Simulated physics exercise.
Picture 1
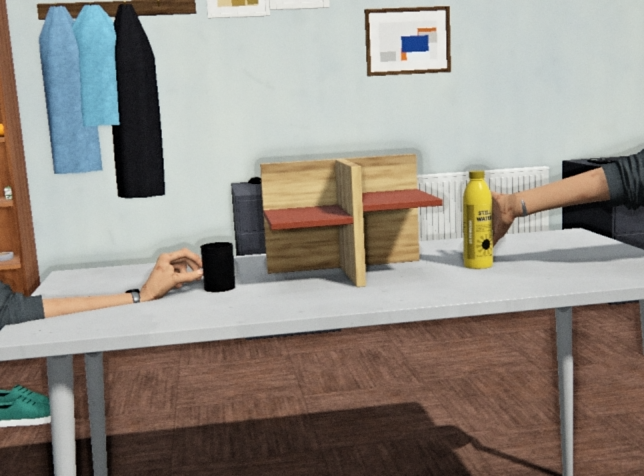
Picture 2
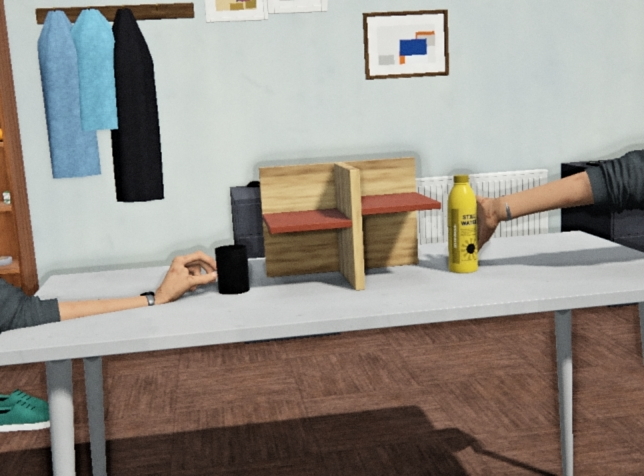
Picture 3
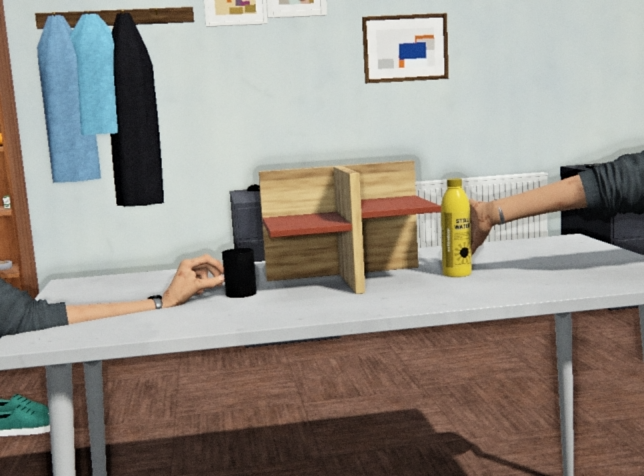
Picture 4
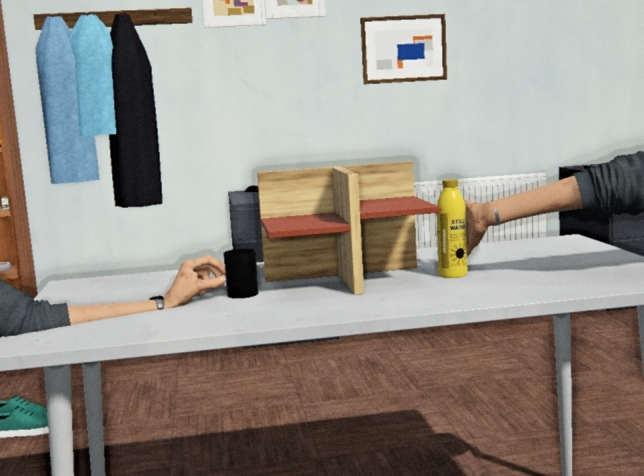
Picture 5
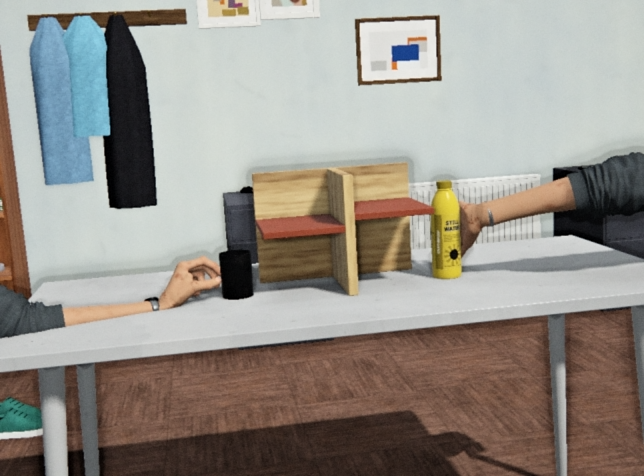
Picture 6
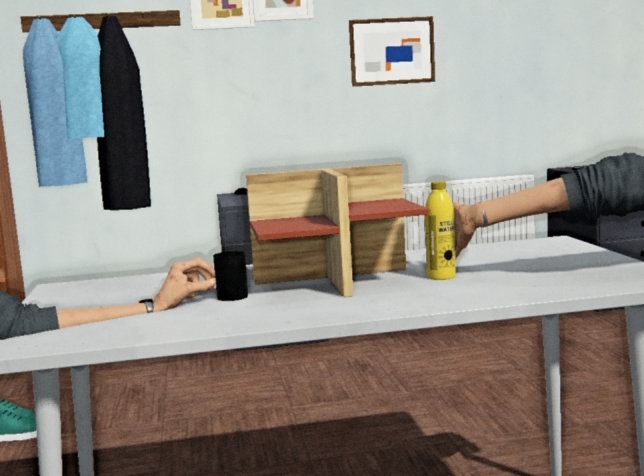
Two hands slide a black beaker and a yellow bottle slightly inward across the table.
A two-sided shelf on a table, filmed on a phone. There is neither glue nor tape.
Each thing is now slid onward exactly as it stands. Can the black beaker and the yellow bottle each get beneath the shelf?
In the end black beaker: Fits, yellow bottle: Blocked.
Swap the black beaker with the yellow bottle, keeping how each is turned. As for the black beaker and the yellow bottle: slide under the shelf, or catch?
The black beaker passes beneath, and then the yellow bottle snags.
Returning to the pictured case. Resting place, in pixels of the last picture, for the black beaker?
About (276, 272).
Then, 0.24 s on from there, black beaker sliding up to the opening near (238, 275); yellow bottle sliding up to the opening near (432, 231).
Then, 0.40 s on from there, black beaker part of the way in near (254, 274); yellow bottle stopped at the opening near (431, 231).
Then, 0.58 s on from there, black beaker all the way in near (271, 272); yellow bottle stopped at the opening near (431, 231).
In the end, the black beaker goes under, near (276, 272); the yellow bottle stops at the shelf, near (431, 231).
